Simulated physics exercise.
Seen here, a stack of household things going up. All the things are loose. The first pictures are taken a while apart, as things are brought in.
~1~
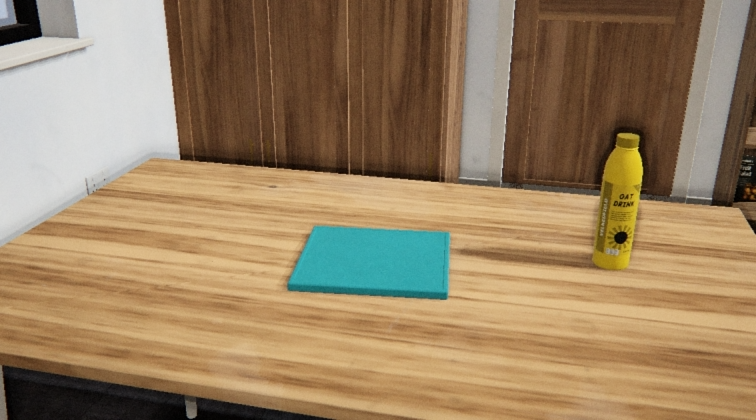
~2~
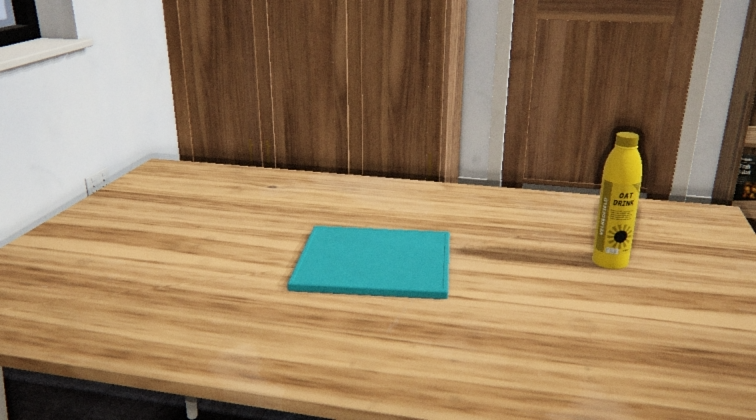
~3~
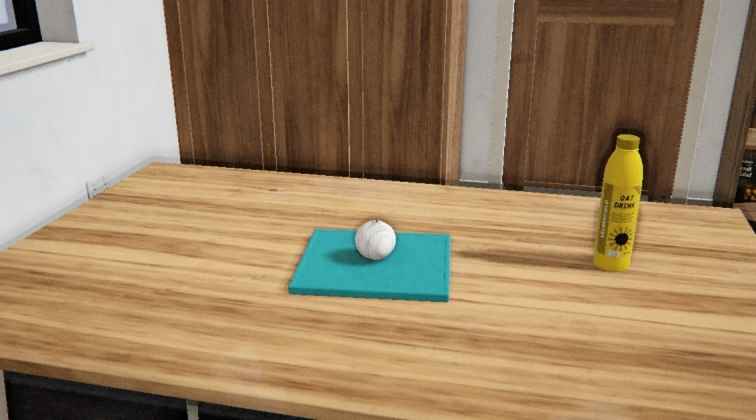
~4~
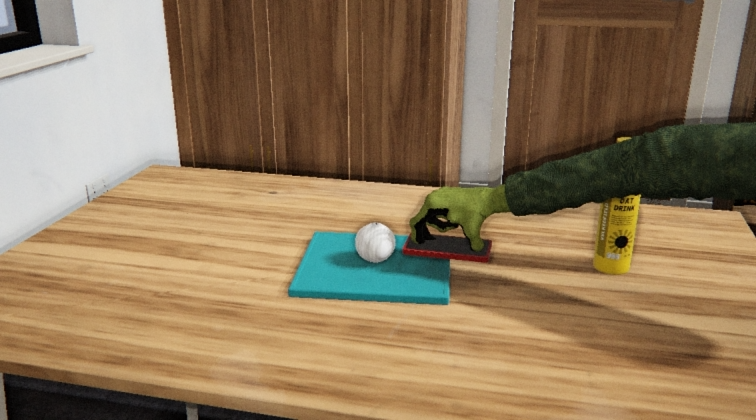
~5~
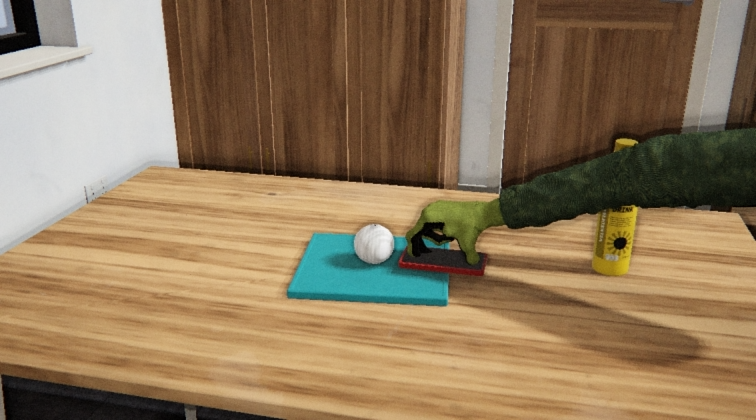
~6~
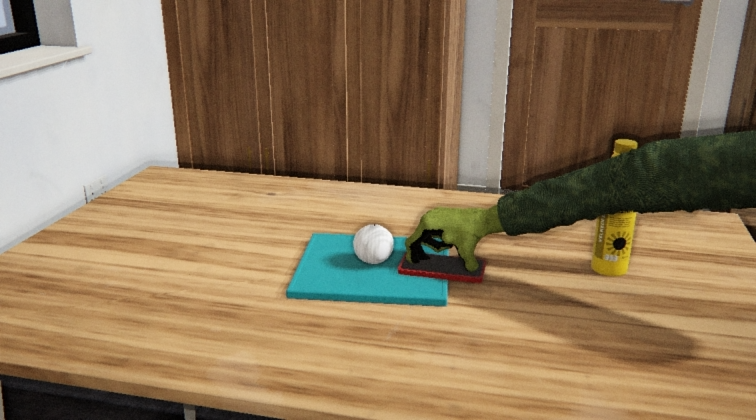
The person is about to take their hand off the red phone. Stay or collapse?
In the end the pile keeps its balance.
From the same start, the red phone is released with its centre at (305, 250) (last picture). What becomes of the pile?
Then it holds.
Then, 1.00 s later than the last frame, all is still.
Then, 2.20 s later than the last frame, red phone resting near (442, 267).
When it is over, all 4 as before. End places, in pixels of the last picture, red phone near (442, 267). The pile stays up.
